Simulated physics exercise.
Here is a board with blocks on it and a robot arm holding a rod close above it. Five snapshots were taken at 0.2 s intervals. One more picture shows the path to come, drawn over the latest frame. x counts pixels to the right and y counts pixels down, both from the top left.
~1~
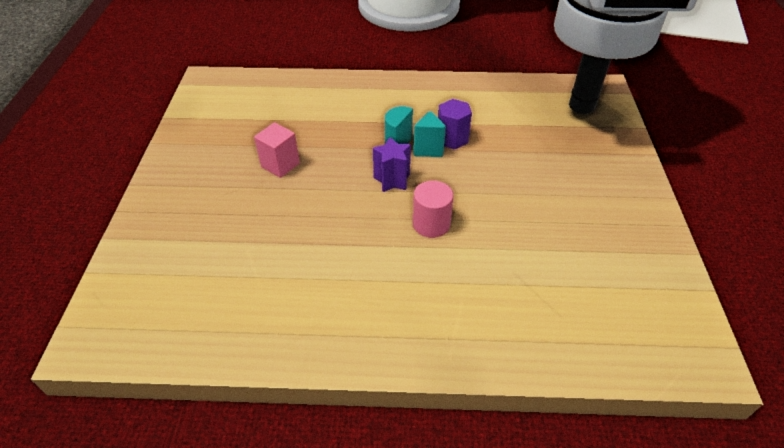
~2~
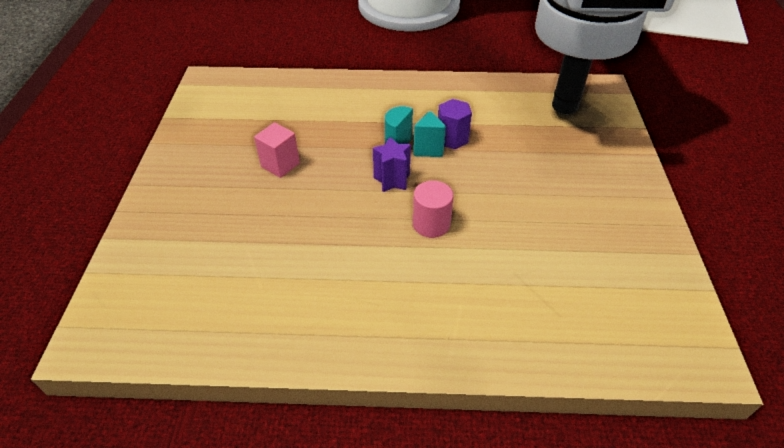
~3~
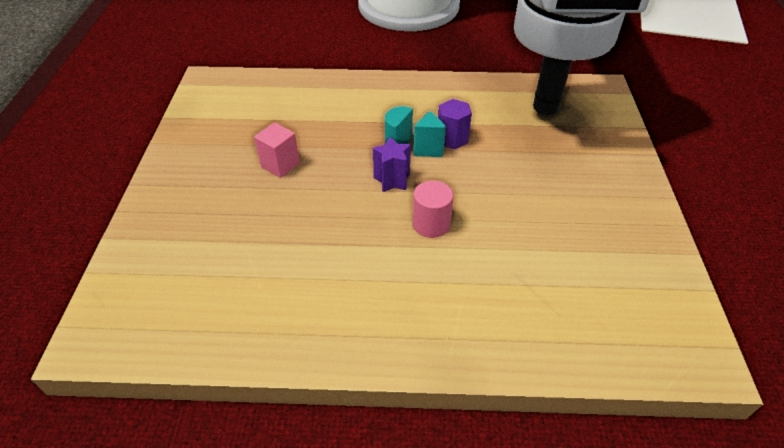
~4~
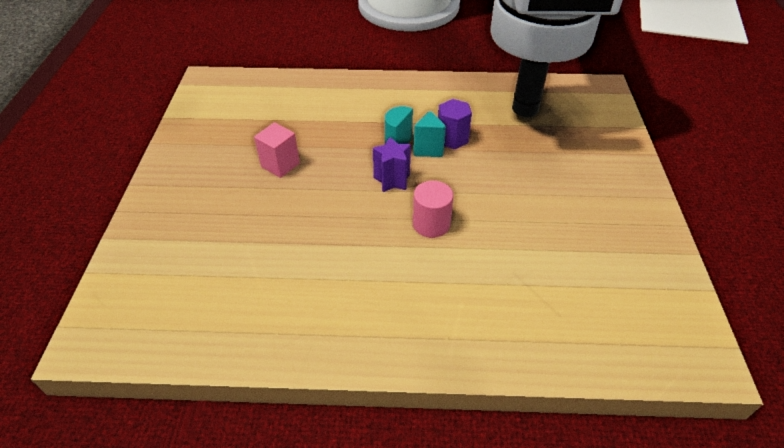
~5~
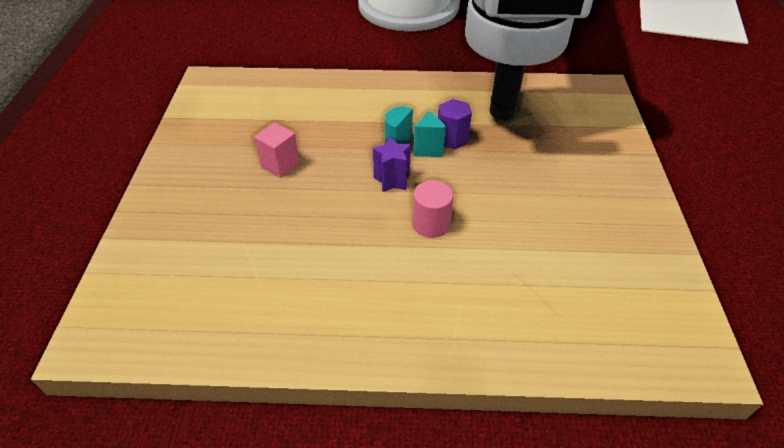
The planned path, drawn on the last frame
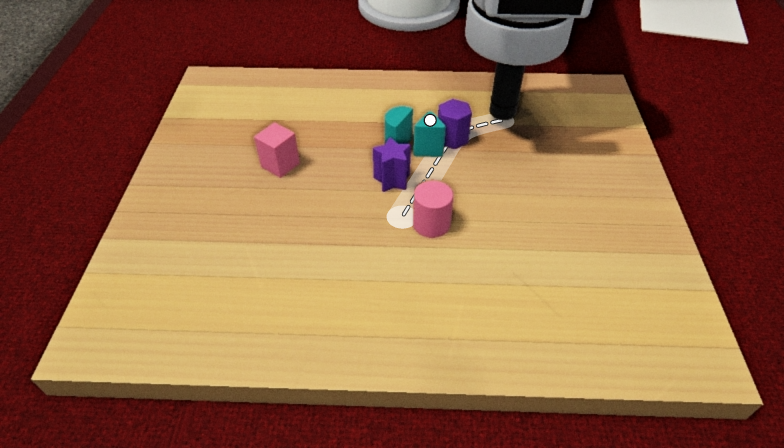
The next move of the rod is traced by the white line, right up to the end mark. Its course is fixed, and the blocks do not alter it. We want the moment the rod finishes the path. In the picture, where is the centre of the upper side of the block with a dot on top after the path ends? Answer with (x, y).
Its top centre is at about (372, 134).
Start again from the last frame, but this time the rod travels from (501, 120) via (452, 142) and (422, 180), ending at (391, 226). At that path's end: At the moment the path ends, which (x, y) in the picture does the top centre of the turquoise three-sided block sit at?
The answer is (369, 136).
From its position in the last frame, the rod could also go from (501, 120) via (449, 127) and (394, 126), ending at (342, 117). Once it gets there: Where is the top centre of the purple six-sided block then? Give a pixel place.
Close to (441, 116).
The line goes from (501, 120) through (453, 138) and (429, 174) to (402, 217); the dot is on the turquoise three-sided block.
What follows on the original path. One third of the way, rod at (453, 131); turquoise three-sided block at (409, 131); purple six-sided block at (432, 120).
Two thirds of the way, rod at (429, 167); purple star block at (378, 157), turned 50° anticlockwise; turquoise three-sided block at (373, 134), turned 40° clockwise; purple six-sided block at (400, 139), turned 80° clockwise.
At the end, rod at (402, 210); purple star block at (377, 157), turned 55° anticlockwise; turquoise three-sided block at (372, 134), turned 45° clockwise; pink circle at (436, 198); purple six-sided block at (398, 140), turned 85° clockwise.
